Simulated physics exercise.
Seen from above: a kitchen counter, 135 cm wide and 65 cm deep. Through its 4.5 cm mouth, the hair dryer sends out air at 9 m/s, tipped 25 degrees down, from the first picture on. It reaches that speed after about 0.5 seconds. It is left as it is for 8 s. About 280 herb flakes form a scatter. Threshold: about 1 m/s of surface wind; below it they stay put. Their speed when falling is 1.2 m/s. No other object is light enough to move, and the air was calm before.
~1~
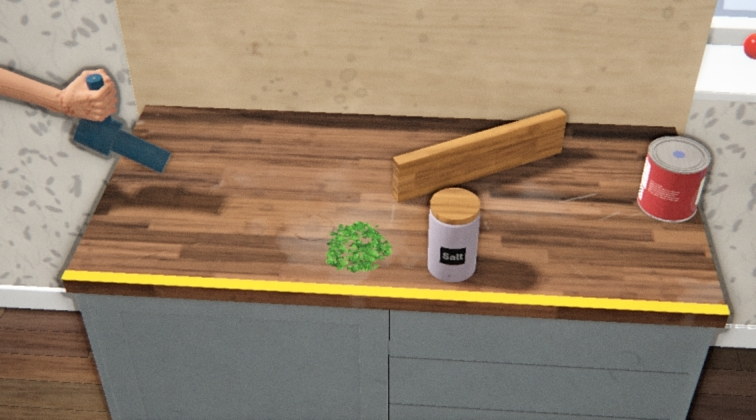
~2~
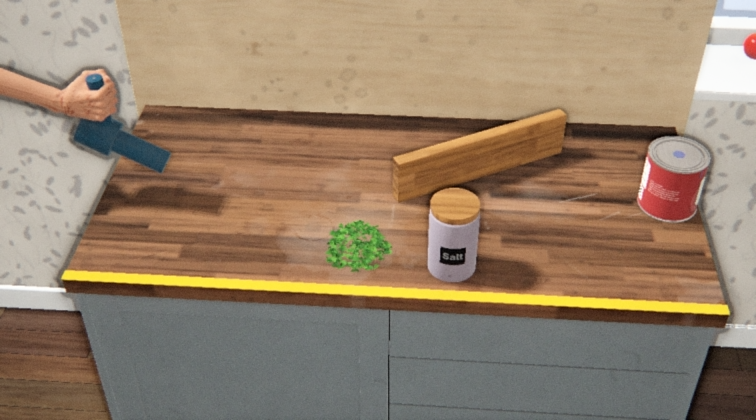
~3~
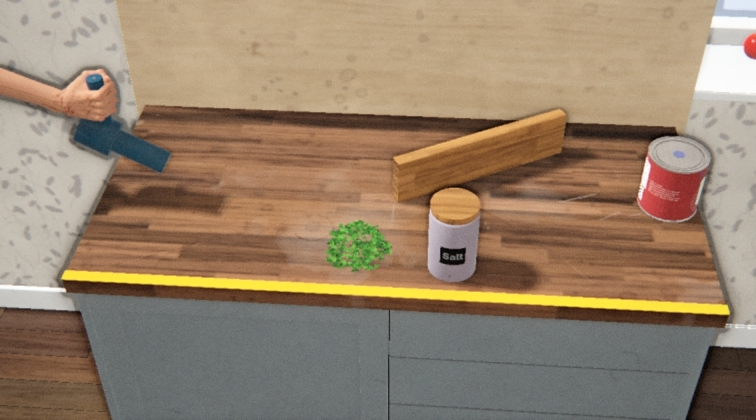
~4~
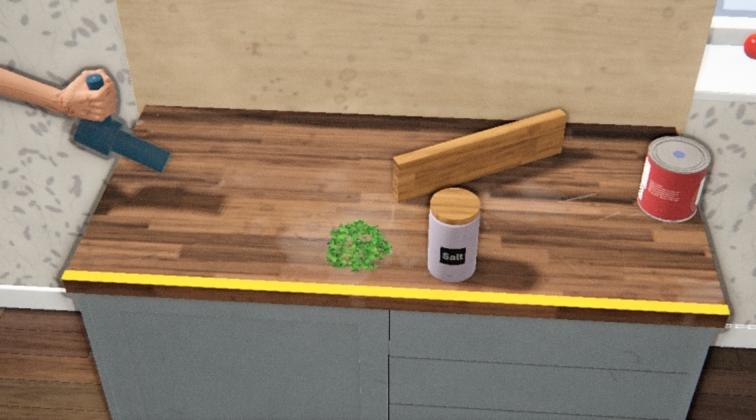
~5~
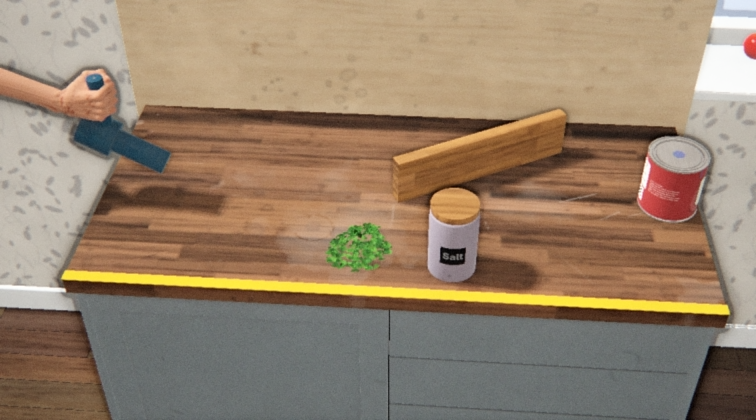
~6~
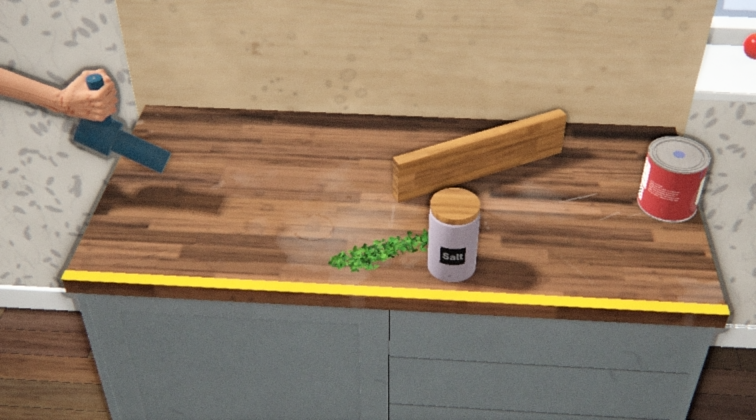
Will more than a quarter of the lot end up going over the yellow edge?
Yes.
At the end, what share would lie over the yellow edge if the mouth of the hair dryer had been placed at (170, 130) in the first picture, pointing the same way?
It would come out near 80 in a hundred.
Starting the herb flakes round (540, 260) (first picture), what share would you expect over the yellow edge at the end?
In that case I'd expect around 0 percent.
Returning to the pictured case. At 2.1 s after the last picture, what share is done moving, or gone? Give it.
About 90 %.
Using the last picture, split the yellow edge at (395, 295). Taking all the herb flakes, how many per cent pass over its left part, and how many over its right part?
Roughly 5 % cross the left stretch, and around 70 % the right stretch.
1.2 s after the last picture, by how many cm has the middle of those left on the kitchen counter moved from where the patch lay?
The centre sits some 50 cm from where it began.
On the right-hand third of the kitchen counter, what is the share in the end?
About 5 percent.
Then, 1.2 s after the last picture the count stands so, 77 % are over the yellow edge; the middle of those still in play is near (606, 284).
Then, 2.1 s after the last picture the count stands so, 79 % are over the yellow edge.
Then, 4.0 s after the last picture the count stands so, 79 % are over the yellow edge.
Then, 7.6 s after the last picture, at the end, 79 % are over the yellow edge.
